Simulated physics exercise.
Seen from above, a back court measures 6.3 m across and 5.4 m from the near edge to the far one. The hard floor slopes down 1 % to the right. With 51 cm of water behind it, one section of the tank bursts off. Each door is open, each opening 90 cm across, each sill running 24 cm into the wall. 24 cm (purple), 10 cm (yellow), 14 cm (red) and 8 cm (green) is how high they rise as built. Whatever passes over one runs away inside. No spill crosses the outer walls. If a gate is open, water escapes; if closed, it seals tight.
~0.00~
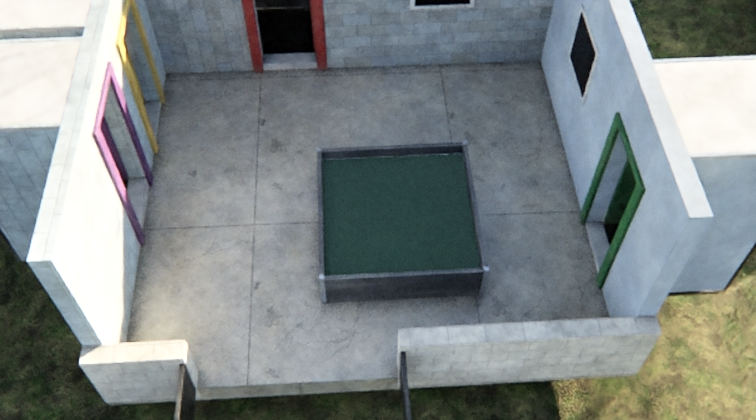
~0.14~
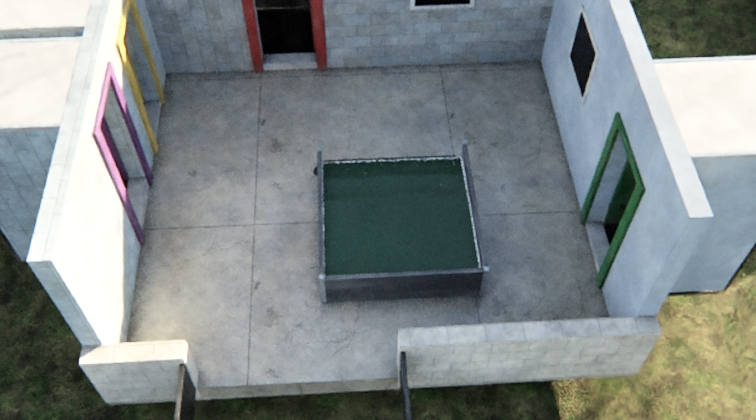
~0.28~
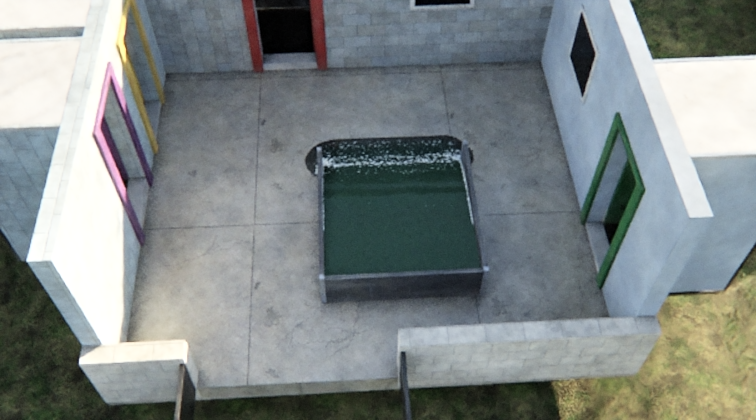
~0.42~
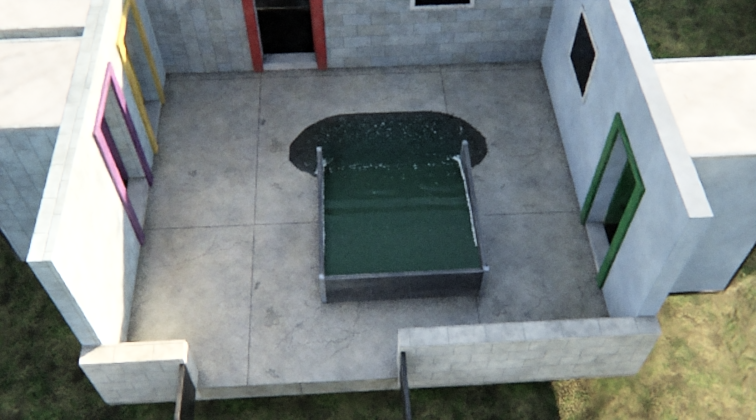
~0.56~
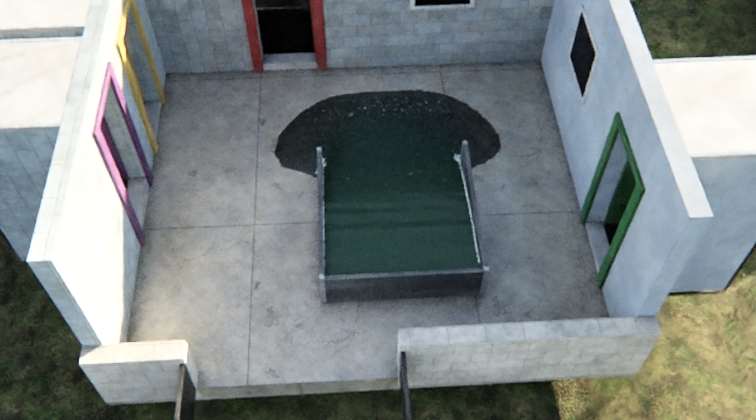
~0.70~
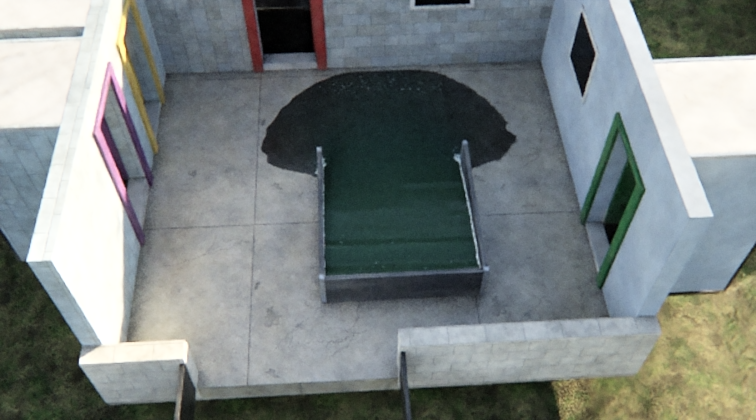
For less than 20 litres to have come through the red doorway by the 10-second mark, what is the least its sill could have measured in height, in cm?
15 cm or so.
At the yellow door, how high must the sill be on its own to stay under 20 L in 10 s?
Yellow would need about 11.5 cm on its own.
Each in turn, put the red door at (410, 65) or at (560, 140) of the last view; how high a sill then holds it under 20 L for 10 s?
You'd want about 26 cm there first, then about 9.5 cm.
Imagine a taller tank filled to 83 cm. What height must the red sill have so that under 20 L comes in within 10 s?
Roughly 27 cm high.
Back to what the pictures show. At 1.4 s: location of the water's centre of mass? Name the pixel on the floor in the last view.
The centre of all the water is around (395, 181).
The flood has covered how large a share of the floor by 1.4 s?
I'd say near 30 percent.
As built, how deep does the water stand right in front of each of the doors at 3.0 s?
Depth (cm): Purple 0 / yellow 12 / red 18 / green 0.
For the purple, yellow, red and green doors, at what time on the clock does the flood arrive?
Purple at 3.4 seconds, yellow at 2.8 seconds, red at 1.0 seconds, green at 3.4 seconds.
After 1.4 s water covers 30 % of the floor, deepest (34 cm) near (384, 73); 16 cm at the red door, 0 litres in over its 14 cm sill.
After 3.0 s water covers 40 % of the floor, deepest (34 cm) near (533, 68); 18 cm at the red door, 19 litres in over its 14 cm sill.
After 10.0 s water covers 95 % of the floor, deepest (12 cm) near (605, 349); 5 cm at the red door, 25 litres in over its 14 cm sill.
At the red door as built, the water arrived by 1.1 s and peaked near 21 cm at 2.2 s.
With a sill of 12 cm, 41 litres would have come in within the 10 s; with 18.5 cm, 5 litres. So under 20 litres takes about 15 cm.
